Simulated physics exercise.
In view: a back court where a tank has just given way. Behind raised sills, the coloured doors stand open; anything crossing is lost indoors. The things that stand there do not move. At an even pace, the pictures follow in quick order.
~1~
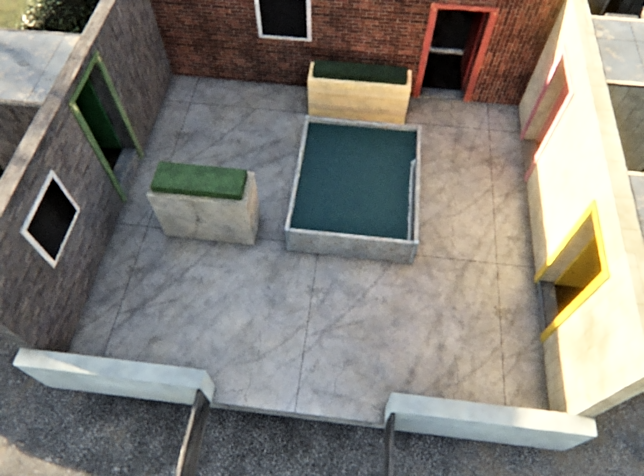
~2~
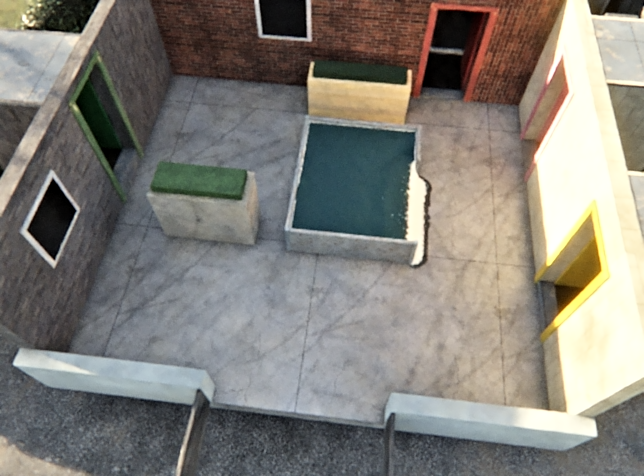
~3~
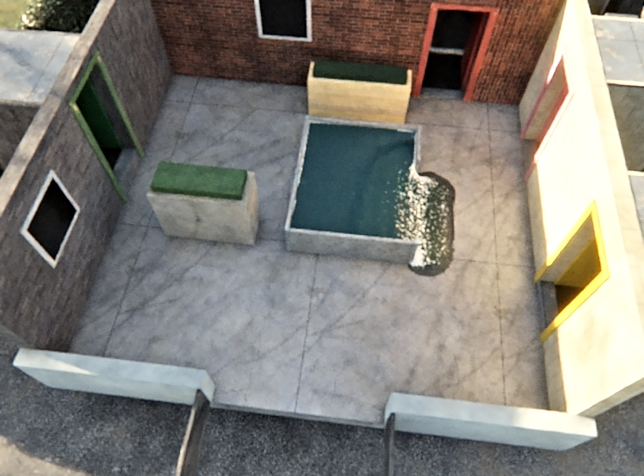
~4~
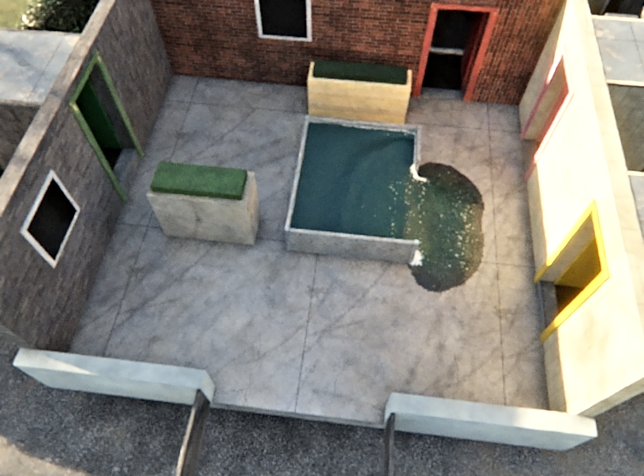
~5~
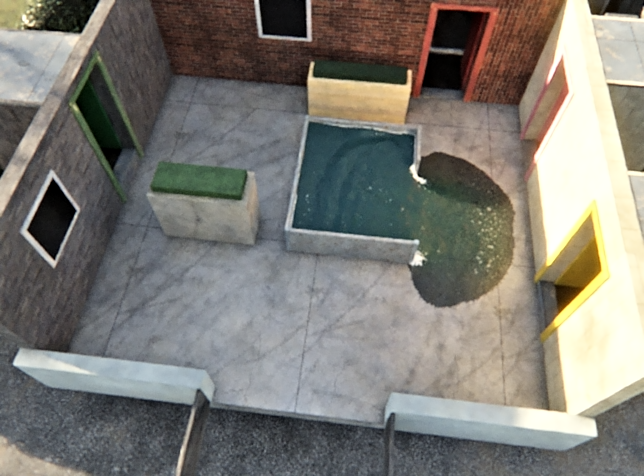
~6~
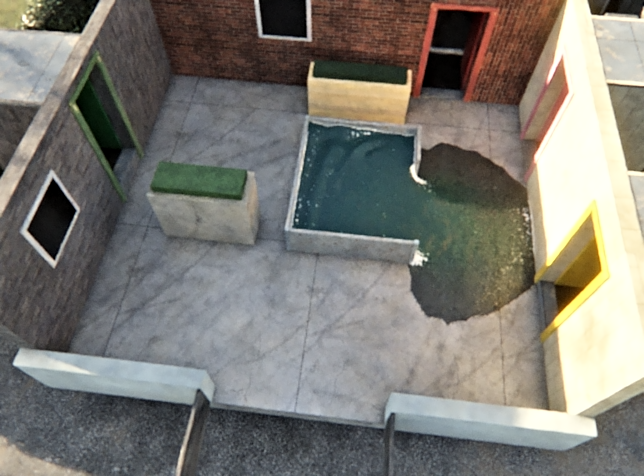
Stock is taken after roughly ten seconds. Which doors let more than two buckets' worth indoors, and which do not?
The yellow door sees more than two buckets come in; the red door sees more than two buckets come in; the pink door sees more than two buckets come in; the green door sees no more than two buckets come in.
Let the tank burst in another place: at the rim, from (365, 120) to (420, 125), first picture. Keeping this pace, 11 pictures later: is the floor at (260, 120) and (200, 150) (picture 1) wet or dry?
Submerged, then submerged.
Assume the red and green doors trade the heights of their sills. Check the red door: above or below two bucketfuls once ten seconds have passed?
So the red door does not reach it.
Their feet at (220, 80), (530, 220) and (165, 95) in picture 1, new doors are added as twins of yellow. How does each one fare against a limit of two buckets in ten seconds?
Door by door: Ends up below, ends up above, ends up below.
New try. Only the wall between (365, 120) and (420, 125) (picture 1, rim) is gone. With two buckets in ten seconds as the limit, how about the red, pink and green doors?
Here's how it plays out: Red surpasses the limit, pink surpasses the limit, and green fails to reach the limit.
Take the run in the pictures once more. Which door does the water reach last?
The one in green.
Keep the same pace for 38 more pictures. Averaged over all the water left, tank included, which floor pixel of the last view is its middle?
Roughly at (398, 239).
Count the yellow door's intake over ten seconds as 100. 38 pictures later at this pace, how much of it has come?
Some 100 in a hundred.
A moment on, water covers 20 % of the floor; the yellow door under two buckets in, the red door not reached, the pink door under two buckets in, the green door not reached.
Next, water covers 20 % of the floor; the yellow door over two buckets in, the red door not reached, the pink door under two buckets in, the green door not reached.
Then, water covers 40 % of the floor; the yellow door far over two buckets in, the red door under two buckets in, the pink door over two buckets in, the green door not reached.
Later, water covers 75 % of the floor; the yellow door far over two buckets in, the red door over two buckets in, the pink door over two buckets in, the green door not reached.
In the end, water covers 95 % of the floor; the yellow door far over two buckets in, the red door over two buckets in, the pink door over two buckets in, the green door wet at the sill, nothing in.
